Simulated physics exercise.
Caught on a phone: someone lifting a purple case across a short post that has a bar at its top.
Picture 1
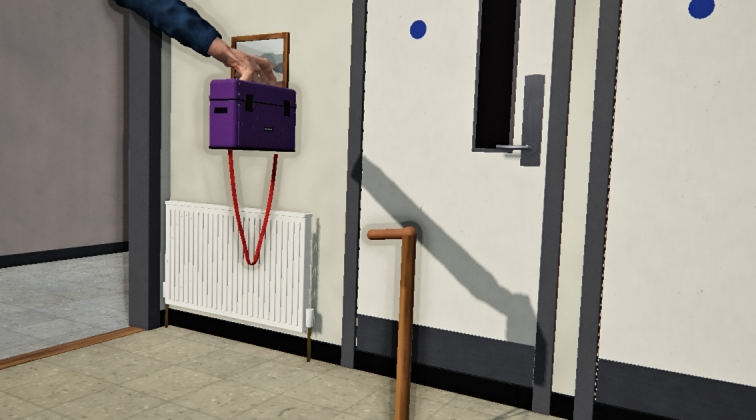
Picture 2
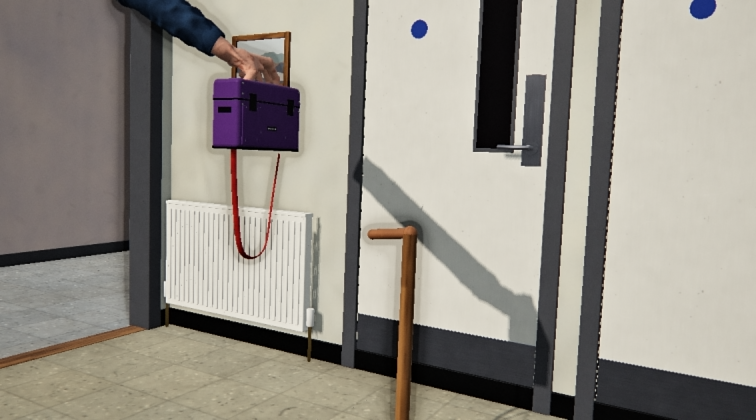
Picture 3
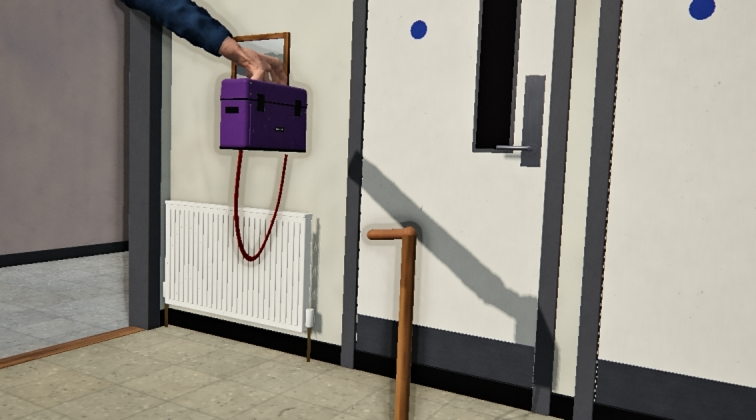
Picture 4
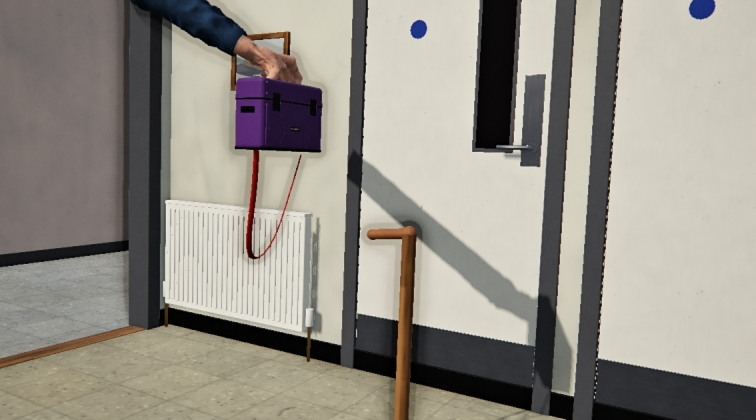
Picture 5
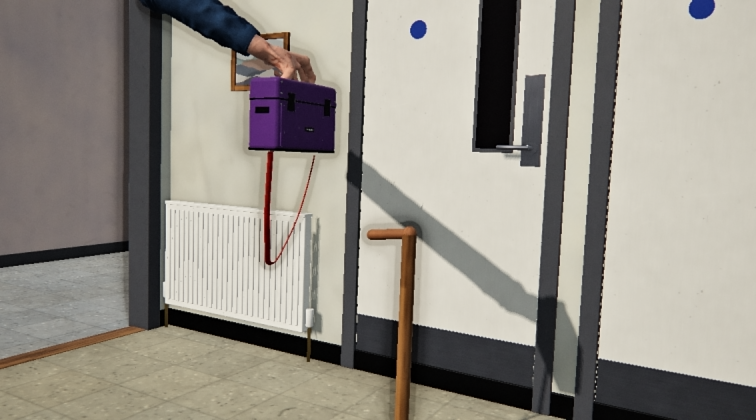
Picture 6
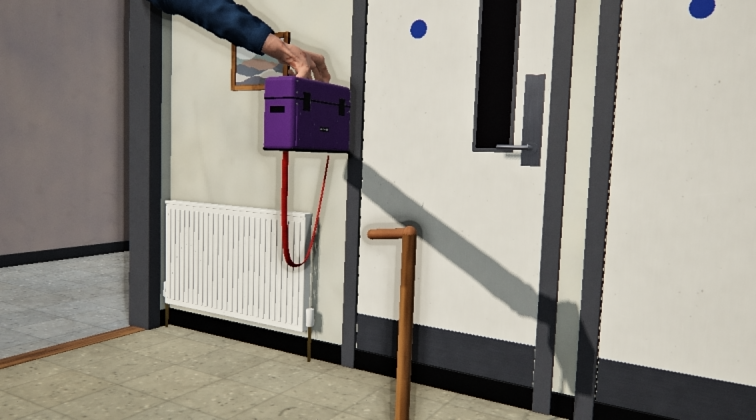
In a hallway, a hand carries a purple case with a dangling red strap slowly rightward.
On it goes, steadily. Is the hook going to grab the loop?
The purple case snags on the hook.
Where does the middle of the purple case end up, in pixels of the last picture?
It ends at (508, 117).
Then, 0.56 s later than the last view, case nearing the post near (382, 117).
Then, 1.12 s later than the last view, case past the post near (467, 117).
Finally, case past the post near (508, 117); loop tight round the post, hand stopped. The purple case gets caught.
